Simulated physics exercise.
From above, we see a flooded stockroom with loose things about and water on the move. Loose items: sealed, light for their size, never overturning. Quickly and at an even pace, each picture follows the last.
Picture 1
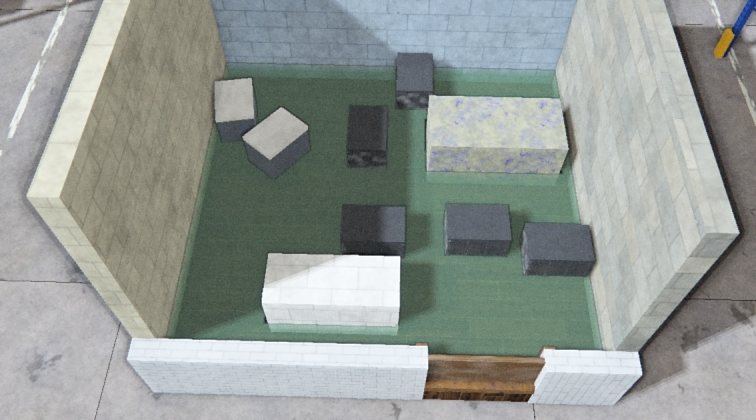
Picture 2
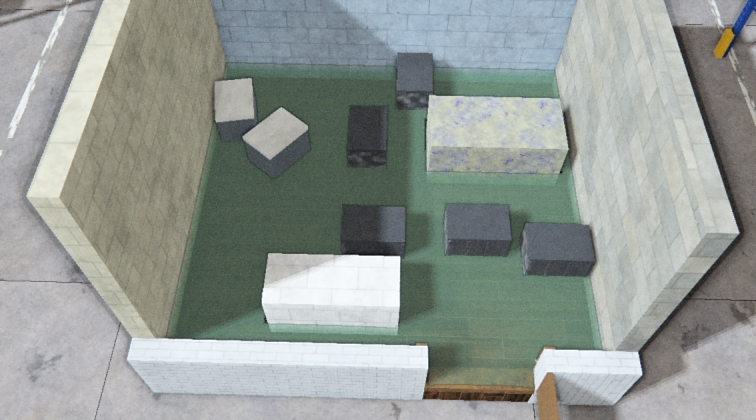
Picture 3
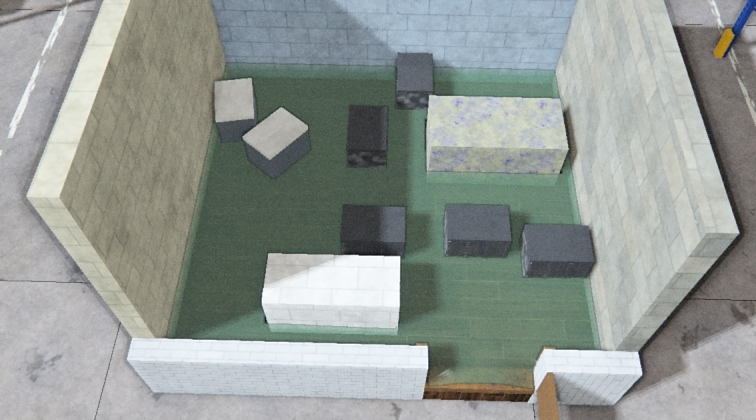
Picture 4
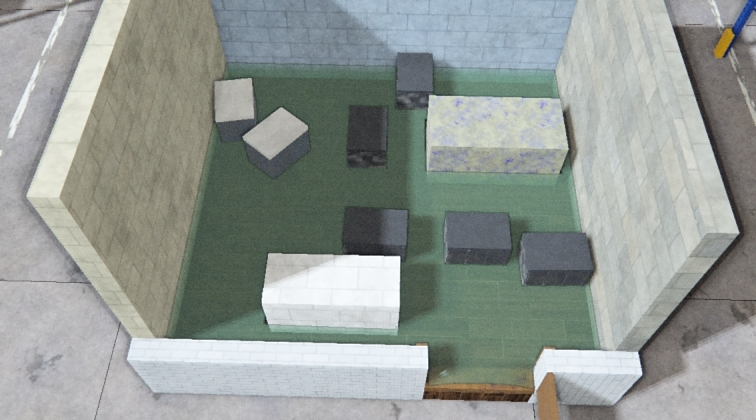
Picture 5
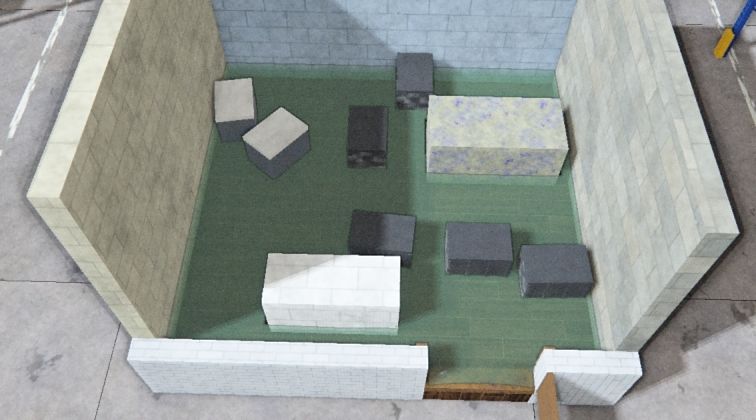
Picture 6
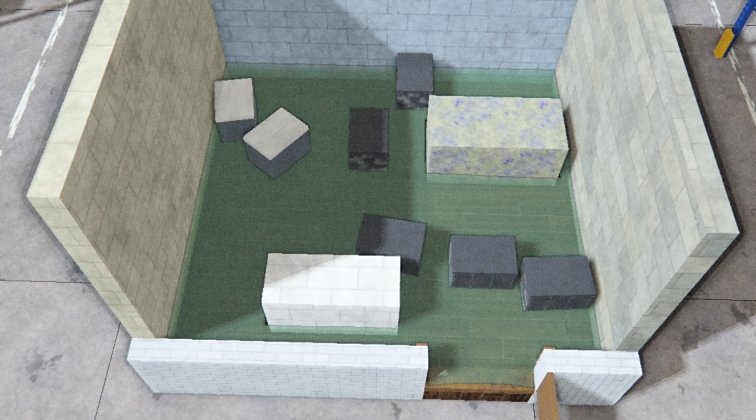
A roofless, stone-walled stockroom with a green, flooded floor is seen from high above by a still camera. Dark grey crates stand around a long white block at the front and a mottled pale block at right, with two pale-topped boxes at upper left. The brown gate at the front opens, then three dark crates near it drift slightly forward, the leftmost turning, while the rest stay put.
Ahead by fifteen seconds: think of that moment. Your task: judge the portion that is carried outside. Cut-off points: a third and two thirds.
Result: Mid band.
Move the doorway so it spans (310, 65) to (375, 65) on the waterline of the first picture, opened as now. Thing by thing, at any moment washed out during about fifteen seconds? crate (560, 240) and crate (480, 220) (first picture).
Per object, in order: Retained / retained.
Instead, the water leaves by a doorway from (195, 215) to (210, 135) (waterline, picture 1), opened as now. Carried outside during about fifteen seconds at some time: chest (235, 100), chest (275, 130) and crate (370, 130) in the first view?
My answer, each in turn: Lost, lost, lost.
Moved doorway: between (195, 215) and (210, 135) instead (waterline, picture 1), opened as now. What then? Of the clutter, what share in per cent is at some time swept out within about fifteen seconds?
I'd put it near 60 percent.
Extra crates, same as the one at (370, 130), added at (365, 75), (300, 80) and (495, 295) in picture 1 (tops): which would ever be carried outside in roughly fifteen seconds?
Outcomes in turn are not expelled, not expelled, expelled.
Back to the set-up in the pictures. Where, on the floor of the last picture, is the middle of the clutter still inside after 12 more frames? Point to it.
I'd say roughly (346, 183).
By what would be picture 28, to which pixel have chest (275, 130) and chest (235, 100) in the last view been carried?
Estimated positions: (318, 196); (236, 138).
A moment on, 0 of 7 are out; 7 afloat.
Next, 3 of 7 are out; 4 afloat.
Later, 3 of 7 are out; 4 afloat.
In the end, 3 of 7 are out; 4 afloat.
